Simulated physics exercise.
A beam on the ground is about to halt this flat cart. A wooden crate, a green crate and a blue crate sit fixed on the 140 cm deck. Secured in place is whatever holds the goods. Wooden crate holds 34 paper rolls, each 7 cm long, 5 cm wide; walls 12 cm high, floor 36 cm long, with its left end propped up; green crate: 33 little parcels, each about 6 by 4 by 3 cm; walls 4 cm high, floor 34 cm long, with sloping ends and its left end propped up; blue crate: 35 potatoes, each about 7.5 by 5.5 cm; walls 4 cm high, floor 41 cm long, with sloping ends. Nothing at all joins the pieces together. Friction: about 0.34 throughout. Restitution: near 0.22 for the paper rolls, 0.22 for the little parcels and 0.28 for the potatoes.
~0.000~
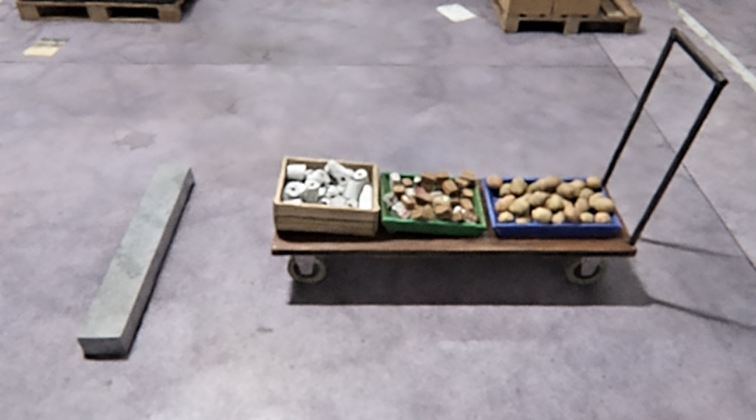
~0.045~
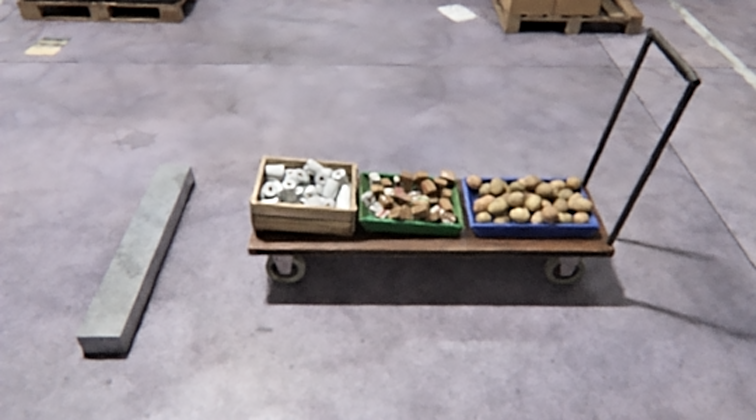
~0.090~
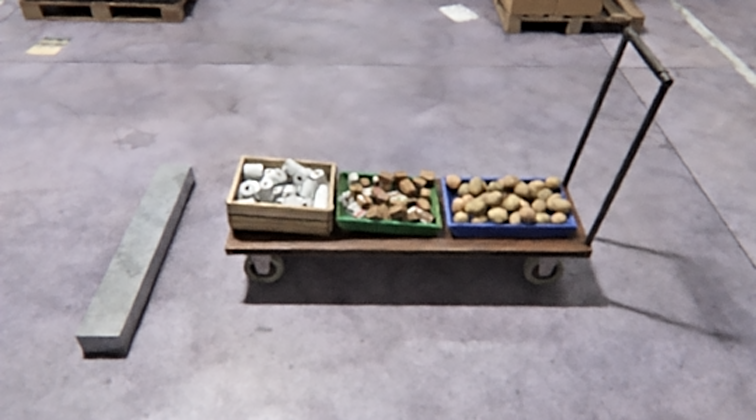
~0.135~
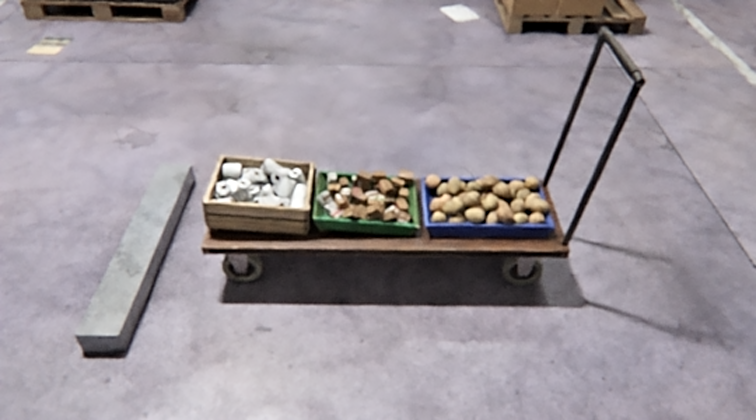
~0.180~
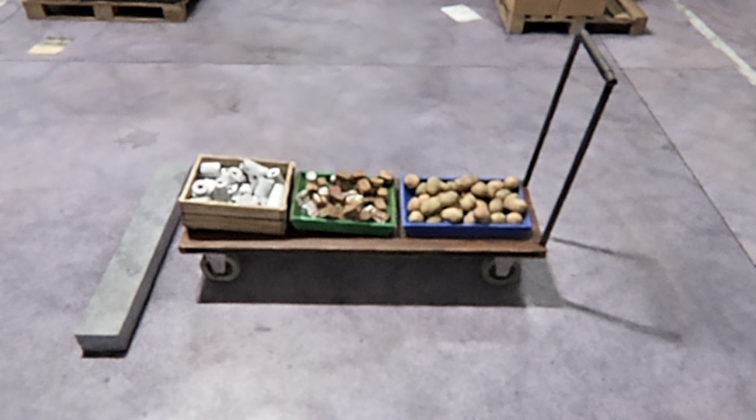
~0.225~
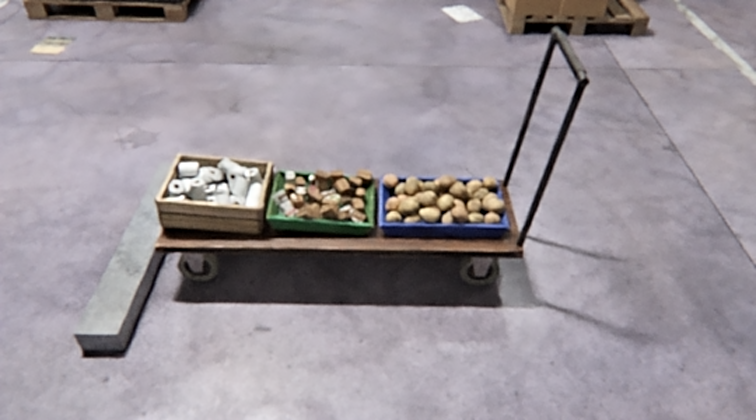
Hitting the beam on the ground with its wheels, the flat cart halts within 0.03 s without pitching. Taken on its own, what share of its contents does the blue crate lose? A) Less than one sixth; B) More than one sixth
Answer: B.
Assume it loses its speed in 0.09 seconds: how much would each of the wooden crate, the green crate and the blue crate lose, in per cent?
Result - wooden crate: 0 percent, green crate: 10 percent, blue crate: 40 percent.
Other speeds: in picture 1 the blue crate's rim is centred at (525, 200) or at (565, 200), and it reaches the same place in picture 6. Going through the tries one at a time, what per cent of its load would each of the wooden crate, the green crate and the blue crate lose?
Per cent lost, first try then second - wooden crate: 0, 0; green crate: 10, 20; blue crate: 30, 40.
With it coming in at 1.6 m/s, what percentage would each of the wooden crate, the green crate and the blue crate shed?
Then the wooden crate sheds 0 per cent of its load, the green crate 10 per cent, and the blue crate 30 per cent.
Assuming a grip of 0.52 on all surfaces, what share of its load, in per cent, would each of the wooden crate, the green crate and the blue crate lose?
Wooden crate 0%, green crate 10%, blue crate 20%.
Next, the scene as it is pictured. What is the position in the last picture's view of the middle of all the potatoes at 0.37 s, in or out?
Middle: About (390, 201) px.
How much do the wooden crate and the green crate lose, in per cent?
For the wooden crate it's 0 %, and for the green crate it's 20 %.
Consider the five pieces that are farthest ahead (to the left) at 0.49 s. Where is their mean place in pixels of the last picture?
I'd put their middle close to (157, 187).
After 0.27 s, impact.
After 0.37 s, 0 of 34 out of the wooden crate, 0 of 33 out of the green crate and 2 of 35 out of the blue crate.
After 0.49 s, 0 of 34 out of the wooden crate, 5 of 33 out of the green crate and 9 of 35 out of the blue crate.
After 0.72 s, 0 of 34 out of the wooden crate, 7 of 33 out of the green crate and 12 of 35 out of the blue crate.
When it is over (at 1.22 s), 0 of 34 out of the wooden crate, 7 of 33 out of the green crate and 12 of 35 out of the blue crate. Asked share, 12 of 35, 34 per cent.
